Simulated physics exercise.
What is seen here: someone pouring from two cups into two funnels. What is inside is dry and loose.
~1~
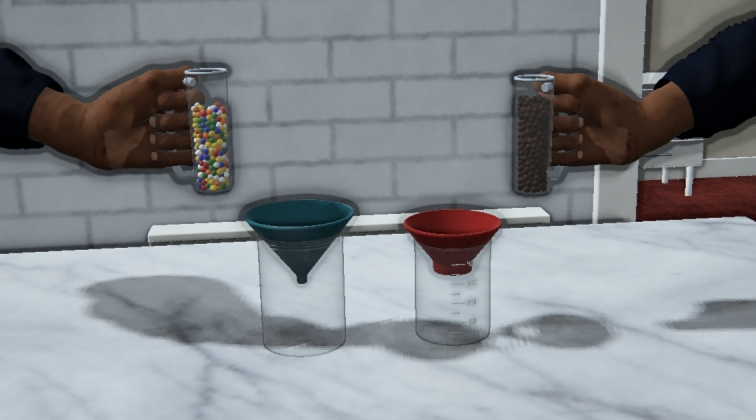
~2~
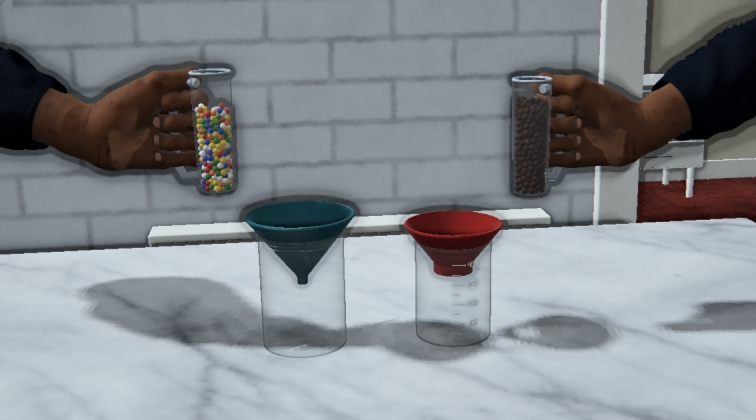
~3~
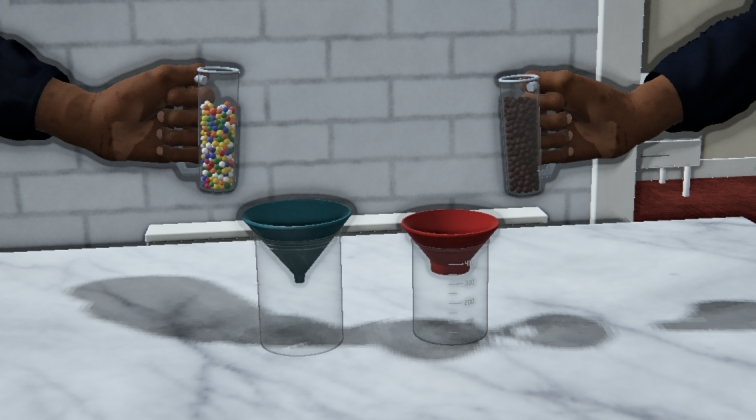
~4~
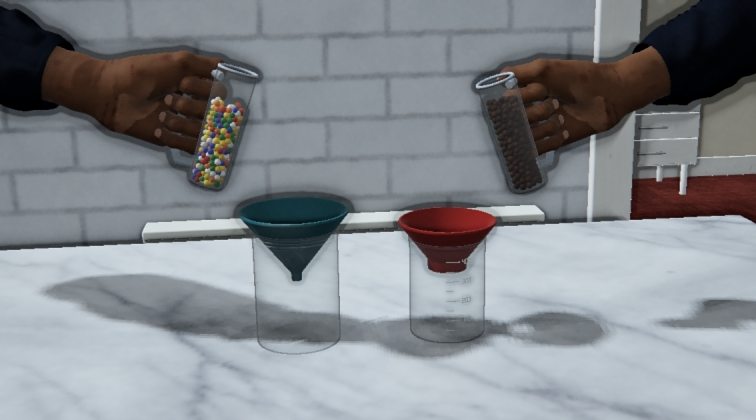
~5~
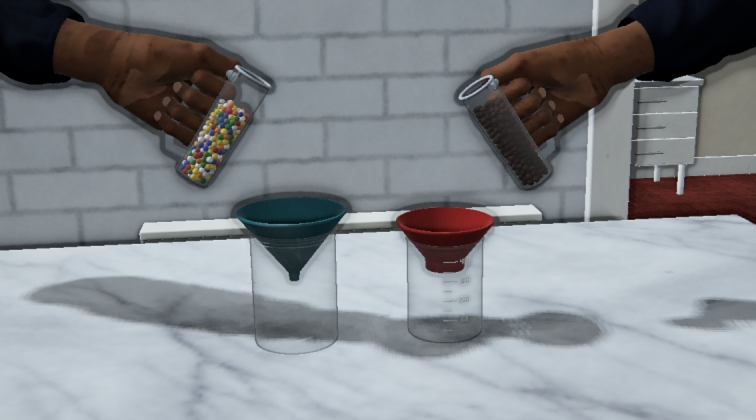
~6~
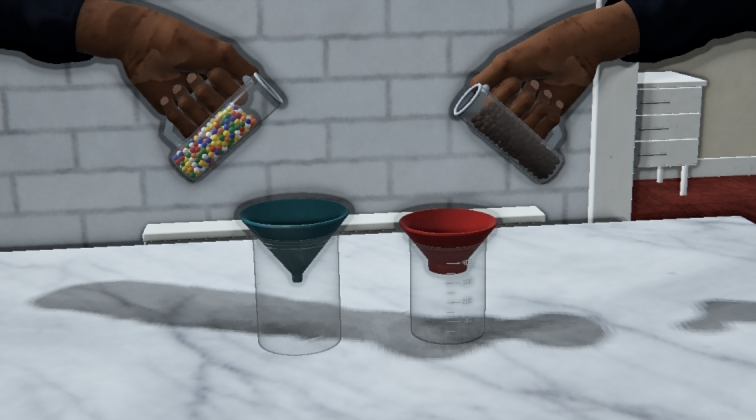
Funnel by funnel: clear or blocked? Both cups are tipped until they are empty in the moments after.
Left: Blocked; right: Clear.
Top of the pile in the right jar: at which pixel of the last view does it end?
Looks like the top sits around (467, 308) in the final view.
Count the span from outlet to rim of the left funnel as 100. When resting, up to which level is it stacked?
Something like 75 in a hundred, I reckon.
Then, 0.24 s past the last view, left, all still in the cup; right, all still in the cup.
Then, 0.55 s past the last view, left, all still in the cup; right, all still in the cup.
Then, 0.88 s past the last view, left, most still in the cup, about a quarter in or over the funnel; right, most still in the cup, a small part in or over the funnel, a stray few down in the jar.
Finally, left, nearly all stuck in the funnel, a stray few down in the jar; right, all down in the jar.
